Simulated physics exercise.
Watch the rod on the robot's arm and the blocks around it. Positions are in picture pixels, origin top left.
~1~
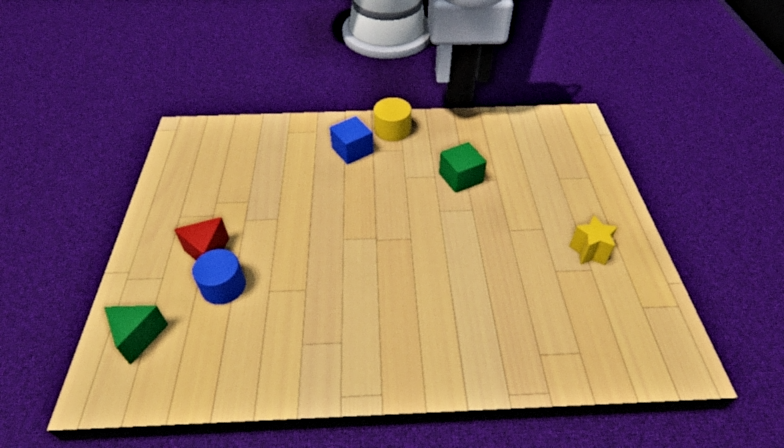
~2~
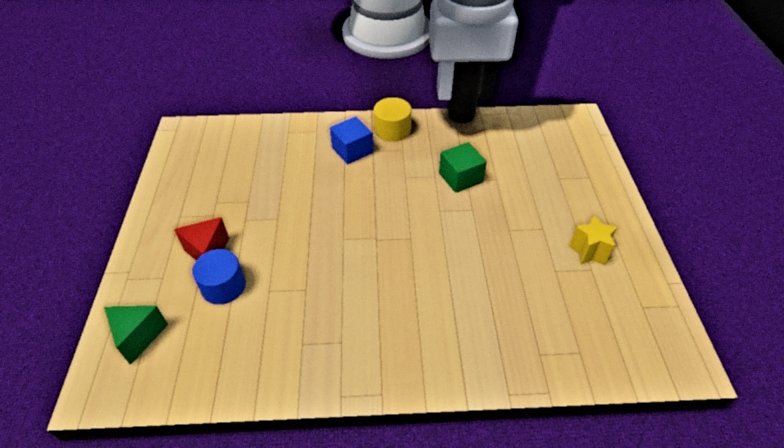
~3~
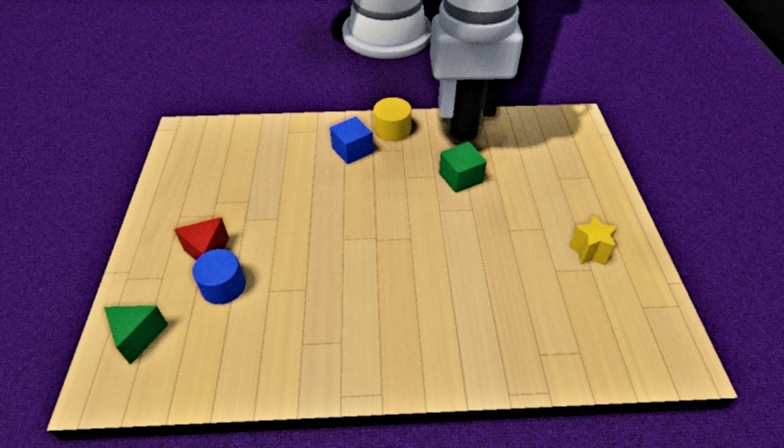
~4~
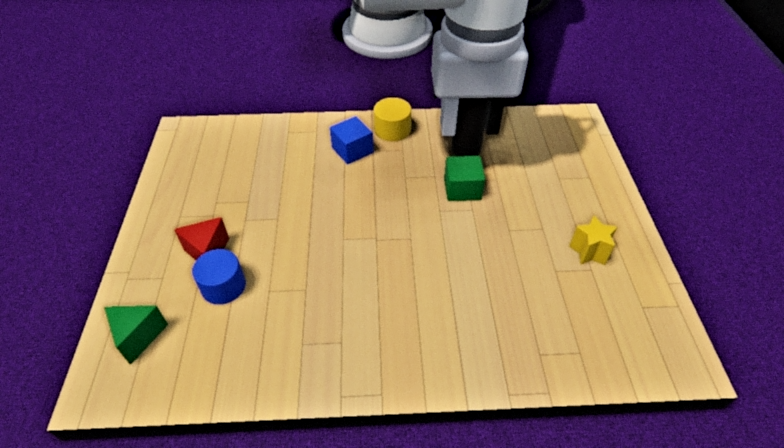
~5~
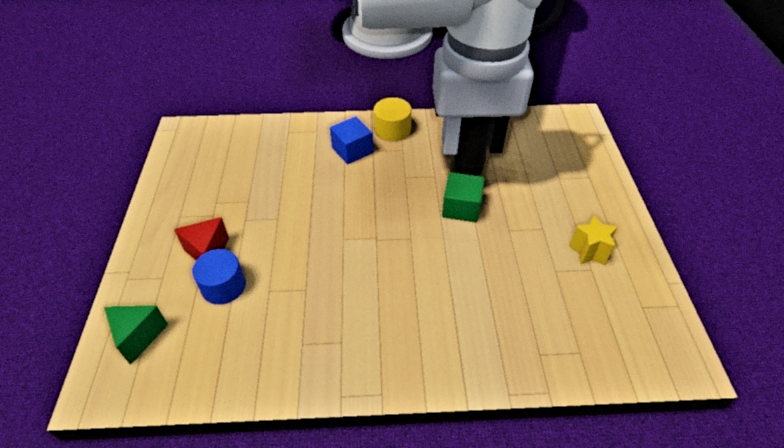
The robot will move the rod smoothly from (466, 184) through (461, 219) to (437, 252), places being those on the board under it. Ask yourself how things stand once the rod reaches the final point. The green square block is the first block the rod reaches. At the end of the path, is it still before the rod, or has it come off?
That block remains ahead.
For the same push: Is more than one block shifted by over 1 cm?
The answer is no.
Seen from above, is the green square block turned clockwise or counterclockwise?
Its rotation is counterclockwise.
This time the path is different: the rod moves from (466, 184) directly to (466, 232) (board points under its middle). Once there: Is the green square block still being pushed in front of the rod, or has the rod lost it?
Ahead.
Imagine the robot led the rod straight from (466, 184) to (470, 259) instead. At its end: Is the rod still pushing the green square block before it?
Going by the path, yes.
On the path given first. One third of the way, rod at (467, 192); green square block at (461, 211).
Two thirds of the way, rod at (456, 215); green square block at (452, 237).
At the end, rod at (439, 237); green square block at (442, 262), turned 25° anticlockwise.
